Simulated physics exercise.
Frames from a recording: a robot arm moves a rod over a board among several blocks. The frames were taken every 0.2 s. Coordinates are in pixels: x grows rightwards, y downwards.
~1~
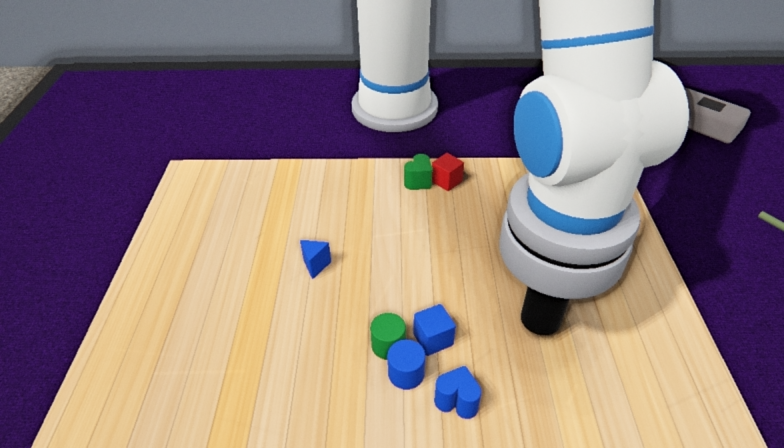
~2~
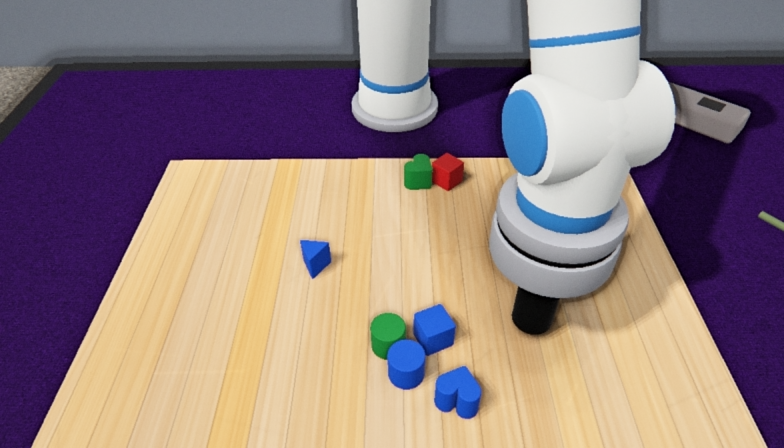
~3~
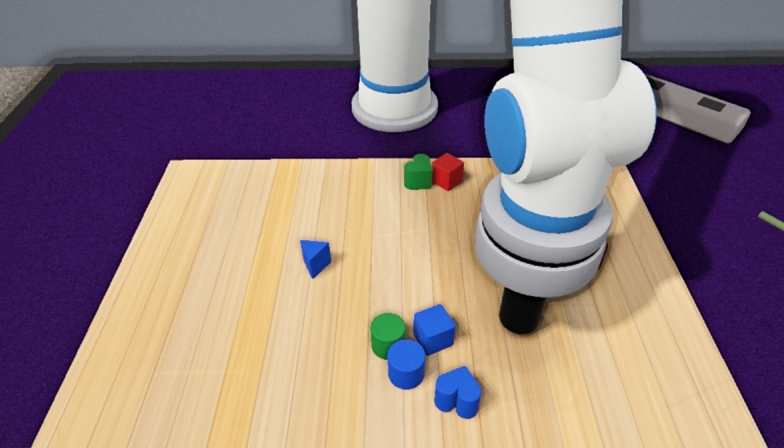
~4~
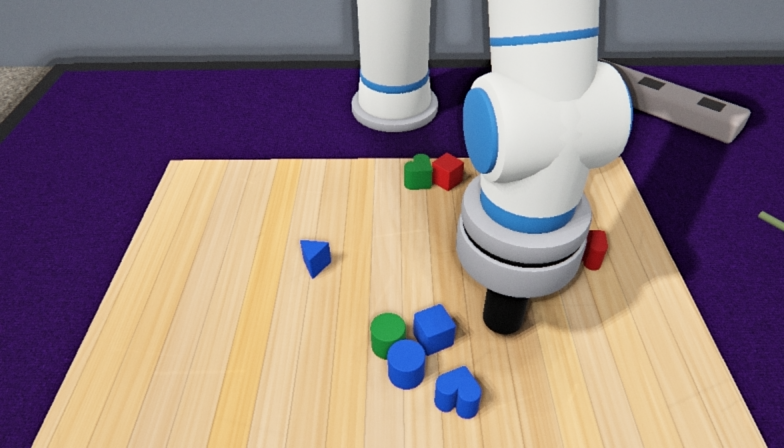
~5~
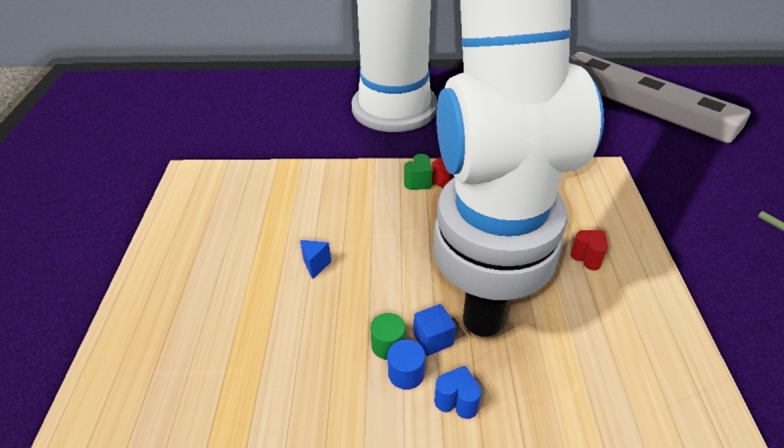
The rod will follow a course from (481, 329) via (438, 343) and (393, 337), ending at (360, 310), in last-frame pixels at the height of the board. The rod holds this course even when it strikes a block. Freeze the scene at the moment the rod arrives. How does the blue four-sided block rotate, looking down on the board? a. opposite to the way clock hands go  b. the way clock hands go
(a)
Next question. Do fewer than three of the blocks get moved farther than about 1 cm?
The answer is yes.
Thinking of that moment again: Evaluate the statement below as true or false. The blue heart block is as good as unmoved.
Answer: True.
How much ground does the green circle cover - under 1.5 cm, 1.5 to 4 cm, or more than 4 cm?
It will move more than 4 cm.
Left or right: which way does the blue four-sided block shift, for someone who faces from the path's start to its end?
It's going to go left.
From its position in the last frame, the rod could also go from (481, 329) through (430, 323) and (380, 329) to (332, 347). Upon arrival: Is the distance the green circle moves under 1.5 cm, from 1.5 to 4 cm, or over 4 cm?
Offset: Above 4 cm.
The first path, step by step. One third of the way, rod at (438, 335); green circle at (367, 328); blue four-sided block at (402, 324), turned 25° clockwise.
Two thirds of the way, rod at (392, 328); green circle at (320, 331); blue circle at (402, 358); blue four-sided block at (354, 322).
At the end, rod at (360, 302); green circle at (308, 334); blue circle at (402, 358); blue four-sided block at (339, 318), turned 20° anticlockwise; blue heart block unmoved.
